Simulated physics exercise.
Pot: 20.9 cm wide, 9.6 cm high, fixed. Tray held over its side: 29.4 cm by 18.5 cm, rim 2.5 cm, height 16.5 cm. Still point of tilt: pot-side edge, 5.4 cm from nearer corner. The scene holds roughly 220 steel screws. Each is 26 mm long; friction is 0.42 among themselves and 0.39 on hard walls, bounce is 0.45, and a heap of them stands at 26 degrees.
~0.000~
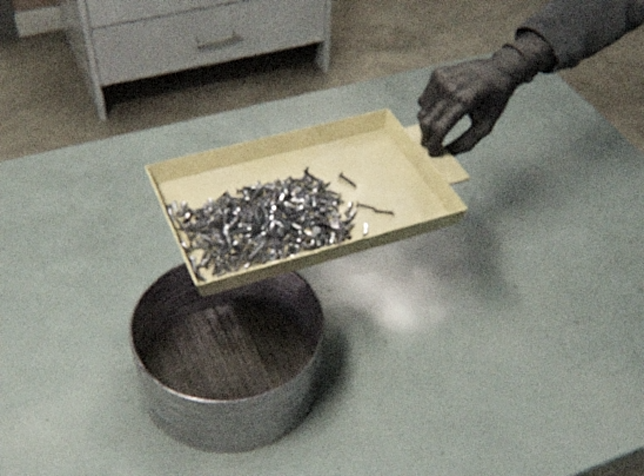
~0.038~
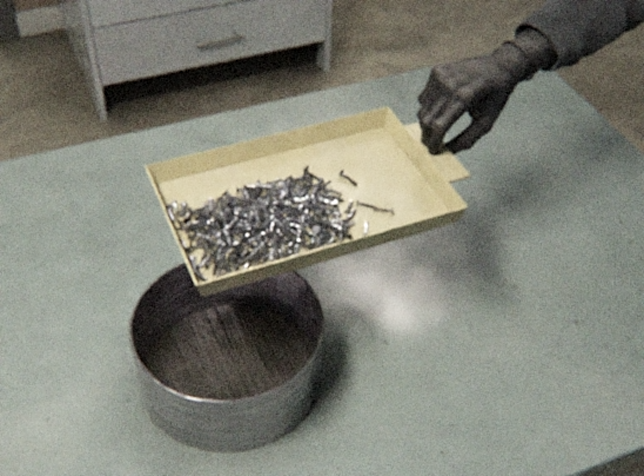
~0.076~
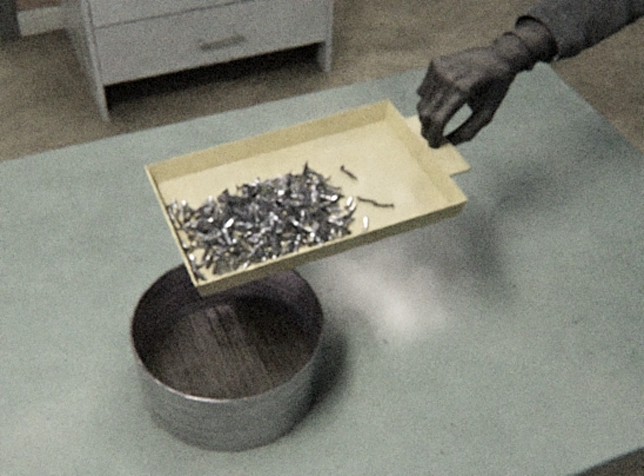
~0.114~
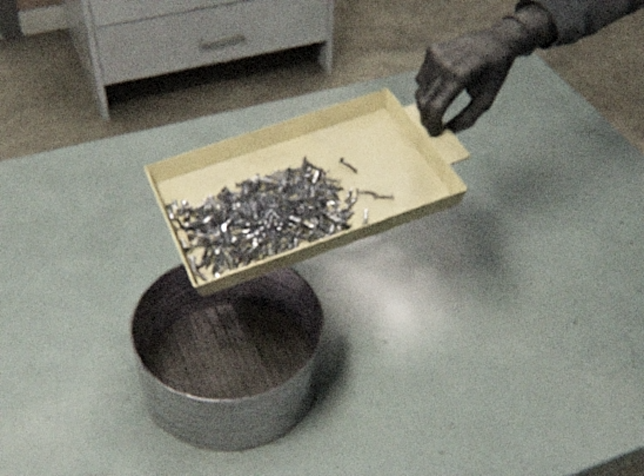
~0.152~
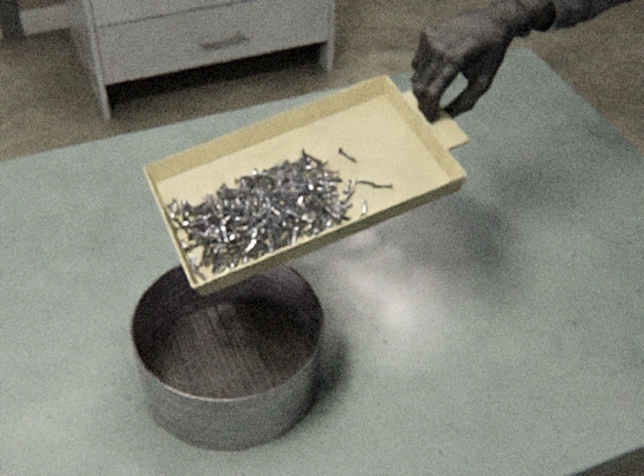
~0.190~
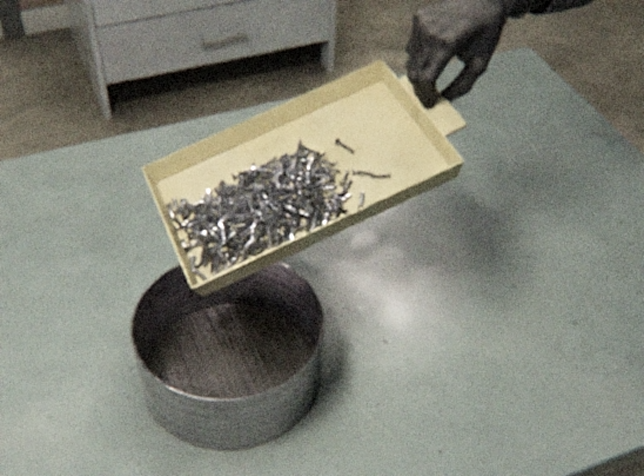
The clip opens on a shallow yellow tray of small steel screws held above a round metal pot on a pale green table, a hand gripping its right-hand tab. The hand lifts that end, slowly at first and then faster, tilting the tray toward the pot while the screws stay heaped near its left side.
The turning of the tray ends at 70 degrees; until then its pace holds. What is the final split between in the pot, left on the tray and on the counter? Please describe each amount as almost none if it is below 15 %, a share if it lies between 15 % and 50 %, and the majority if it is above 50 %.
Pot: Looks set for a partial amount, left on the tray: Looks set for a partial amount, counter: Looks set for a partial amount.
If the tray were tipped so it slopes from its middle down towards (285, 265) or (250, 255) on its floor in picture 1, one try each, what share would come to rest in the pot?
I'd put it at roughly 70 per cent for the first tilt and roughly 75 per cent for the second.
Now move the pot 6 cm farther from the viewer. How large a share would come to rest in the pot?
Near 35 per cent in that case.
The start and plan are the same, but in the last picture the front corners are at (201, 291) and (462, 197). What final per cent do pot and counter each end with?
Pot: 60, counter: 0.
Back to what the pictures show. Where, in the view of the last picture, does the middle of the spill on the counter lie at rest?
At rest, its centre lies at about (91, 349).
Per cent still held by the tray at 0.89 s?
About 50 per cent.
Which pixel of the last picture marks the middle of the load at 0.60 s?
Look near (183, 227) in the last picture.
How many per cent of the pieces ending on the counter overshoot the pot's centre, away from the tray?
About 100 percent of the spill.
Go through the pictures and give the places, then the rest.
The first frame shows tray tilt 0 degrees, front corners at (201, 279) and (460, 206); middle of the pieces at (265, 228); pot at (227, 321).
The second frame shows tray tilt 1 degrees, front corners at (200, 279) and (460, 204); middle of the pieces at (265, 227).
The third frame shows tray tilt 3 degrees, front corners at (200, 279) and (460, 198); middle of the pieces at (264, 225).
The fourth frame shows tray tilt 6 degrees, front corners at (198, 280) and (460, 187), lowest corner left front; middle of the pieces at (264, 221).
The fifth frame shows tray tilt 10 degrees, front corners at (197, 280) and (459, 173), lowest corner left front; middle of the pieces at (263, 217).
The sixth frame shows tray tilt 15 degrees, front corners at (195, 281) and (456, 159), lowest corner left front; middle of the pieces at (261, 213); pot at (228, 320). The tray's pace is about 115 degrees a second.
After 0.44 s, tilt 43 degrees; the tray holds 100 %, the pot 0 %.
After 0.60 s, tilt 61 degrees; the tray holds 100 %, the pot 0 %.
After 0.89 s, tilt 70 degrees; the tray holds 50 %, the pot 15 %.
In the end, at 2.1 s, pot 30 %, tray 35 %, counter 35 %.
